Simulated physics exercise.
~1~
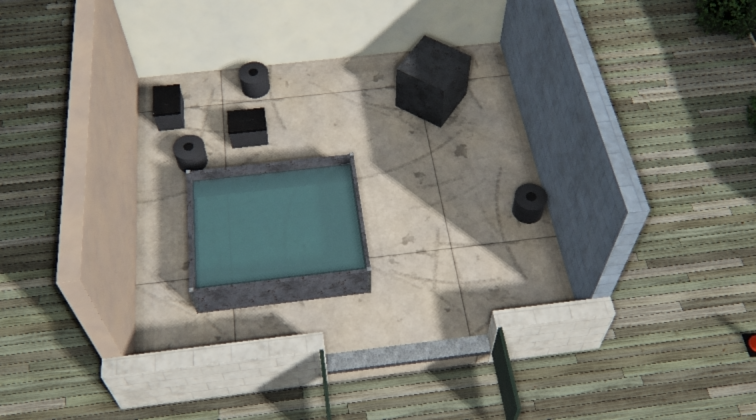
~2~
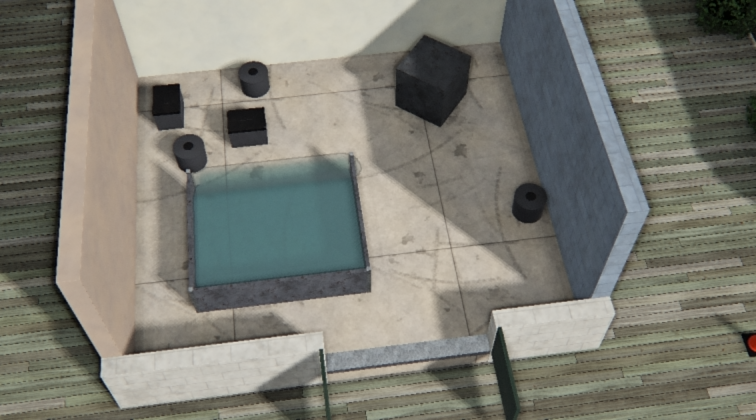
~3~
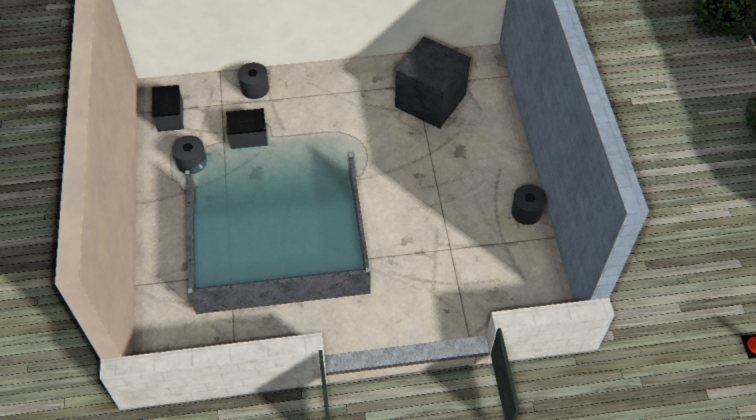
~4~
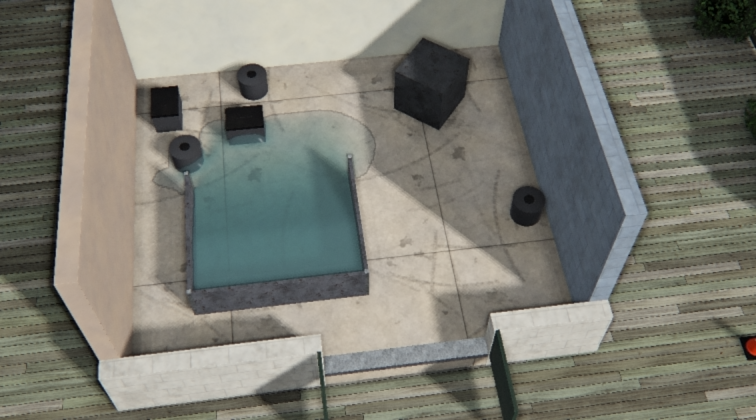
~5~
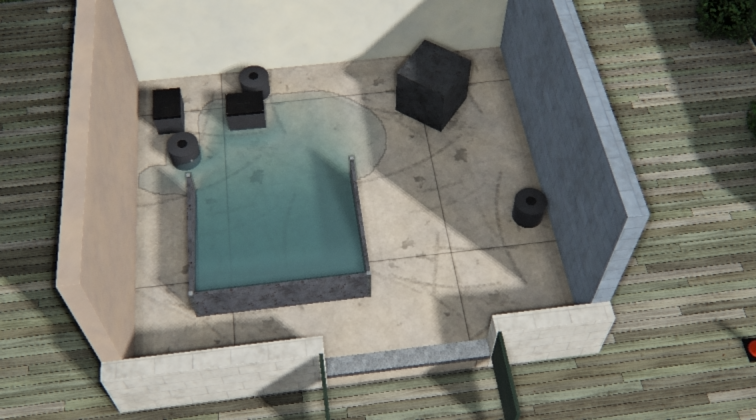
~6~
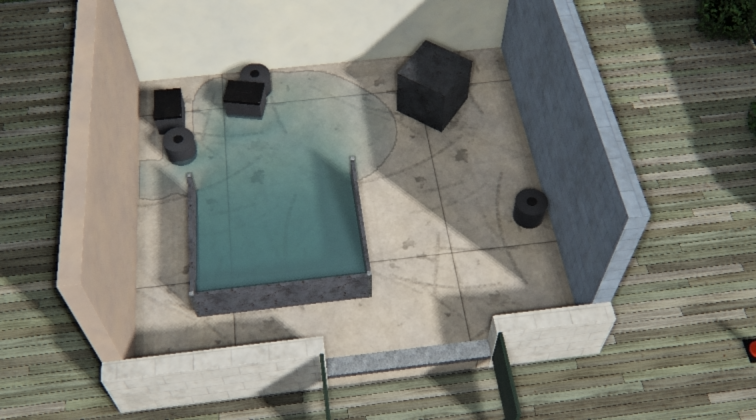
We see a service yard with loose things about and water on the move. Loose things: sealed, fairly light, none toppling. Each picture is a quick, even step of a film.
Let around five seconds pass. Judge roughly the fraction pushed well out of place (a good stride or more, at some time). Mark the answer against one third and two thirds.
Two thirds or more of them.
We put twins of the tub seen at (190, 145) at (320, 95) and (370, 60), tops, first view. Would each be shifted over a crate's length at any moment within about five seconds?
Displaced, displaced.
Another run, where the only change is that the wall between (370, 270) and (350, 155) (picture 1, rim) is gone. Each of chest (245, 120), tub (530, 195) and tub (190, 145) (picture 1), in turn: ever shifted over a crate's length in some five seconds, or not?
Fell short, went past that, fell short.
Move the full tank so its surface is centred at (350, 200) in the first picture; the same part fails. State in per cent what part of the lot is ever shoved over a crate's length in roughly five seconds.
I make it 100 per cent.
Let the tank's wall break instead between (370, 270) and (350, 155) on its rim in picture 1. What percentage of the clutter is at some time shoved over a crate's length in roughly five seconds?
My estimate is some 20 per cent of them.
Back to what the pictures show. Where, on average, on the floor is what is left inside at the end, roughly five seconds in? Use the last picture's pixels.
Estimate: Close to (262, 180) px.
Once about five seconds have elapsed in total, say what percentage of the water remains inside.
Close to 100 per cent.
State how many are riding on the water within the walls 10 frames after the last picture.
The total is 4.
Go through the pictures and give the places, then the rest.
A chest at (246, 120) rests on the ground; a tub at (189, 147) rests on the ground; 0 of 5 have shifted, in the first frame.
A chest at (246, 119), on the bottom; a tub at (188, 146) rests on the ground; 0 of 5 have shifted, in the second frame.
A chest at (246, 120), on the bottom; a tub at (188, 148) rests on the ground; 0 of 5 have shifted, in the third frame.
A chest at (244, 117) rests on the ground, close to its start; a tub at (185, 147) rests on the ground, close to its start; 1 of 5 have shifted, in the fourth frame.
A chest at (245, 102) rests on the ground, a stride from its start; a tub at (182, 144), on the bottom, close to its start; 2 of 5 have shifted, in the fifth frame.
A chest at (244, 91) rests on the ground, a stride from its start; a tub at (178, 139), on the bottom, close to its start; 3 of 5 have shifted, in the sixth frame.
A moment on, 2 of 5 are well off their spots; 1 afloat.
Next, 2 of 5 are well off their spots; 4 afloat.
Later, 3 of 5 are well off their spots; 4 afloat.
In the end, 3 of 5 are well off their spots, and 4 have been at some point; 3 afloat.
